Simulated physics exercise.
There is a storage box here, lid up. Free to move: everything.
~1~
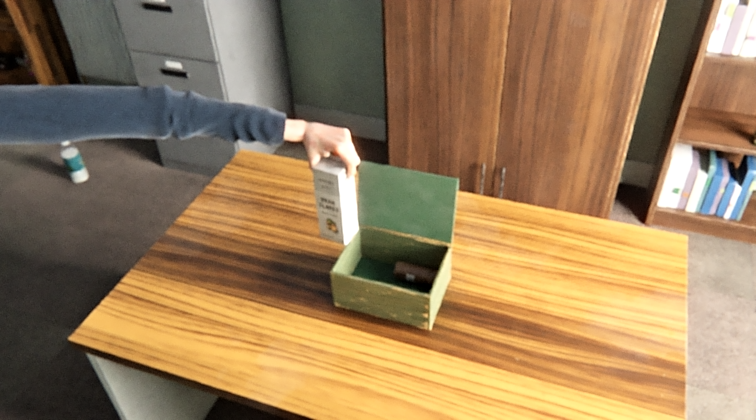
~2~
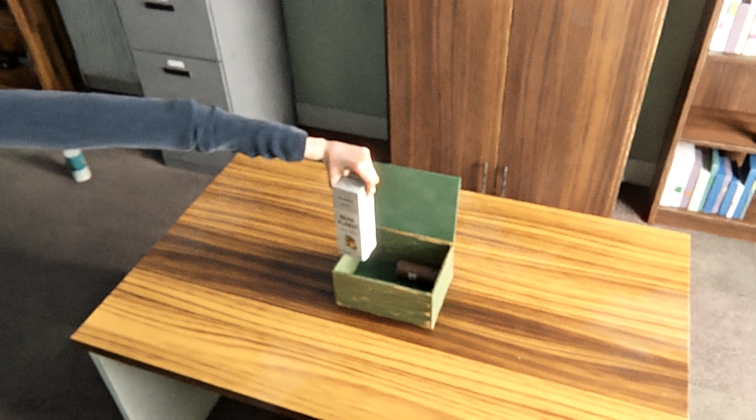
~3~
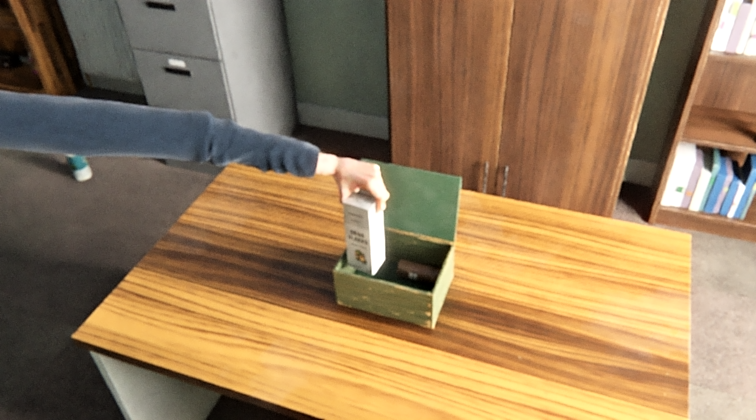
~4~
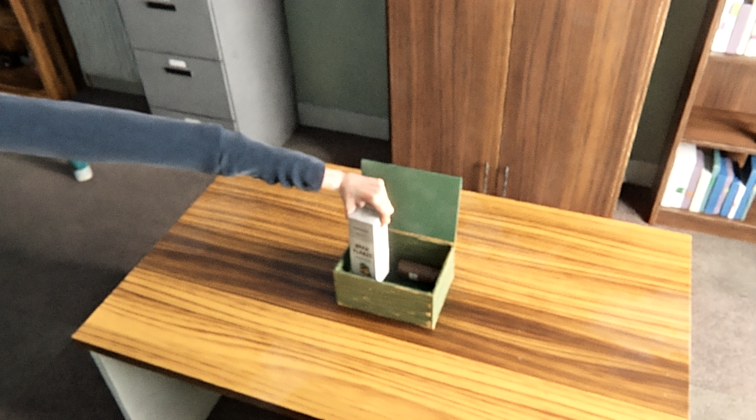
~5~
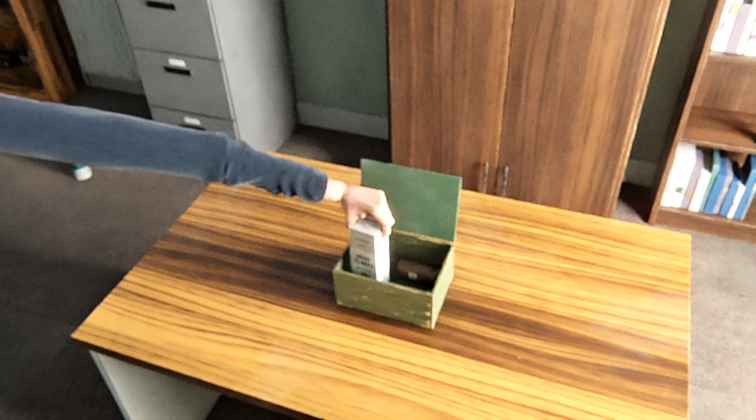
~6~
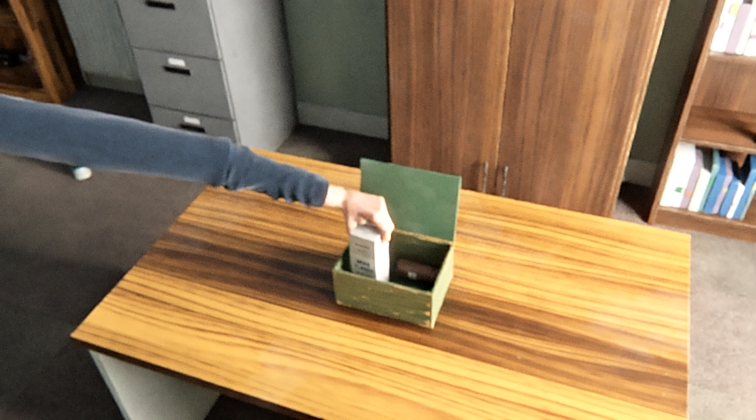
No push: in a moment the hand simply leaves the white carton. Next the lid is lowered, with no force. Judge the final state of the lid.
The lid is not fully down.
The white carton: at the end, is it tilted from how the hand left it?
Looking at the last picture, the white carton is left as set.
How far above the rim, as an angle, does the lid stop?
Roughly 50°.
Then, 1.00 s after the last picture, lid starting down.
Then, 1.30 s after the last picture, lid 81° above the rim.
Then, 1.50 s after the last picture, lid 66° above the rim.
Then, 1.60 s after the last picture, lid 56° above the rim.
At rest, lid 51° above the rim; both in place. Seen from the same camera at the end, white carton near (370, 260).
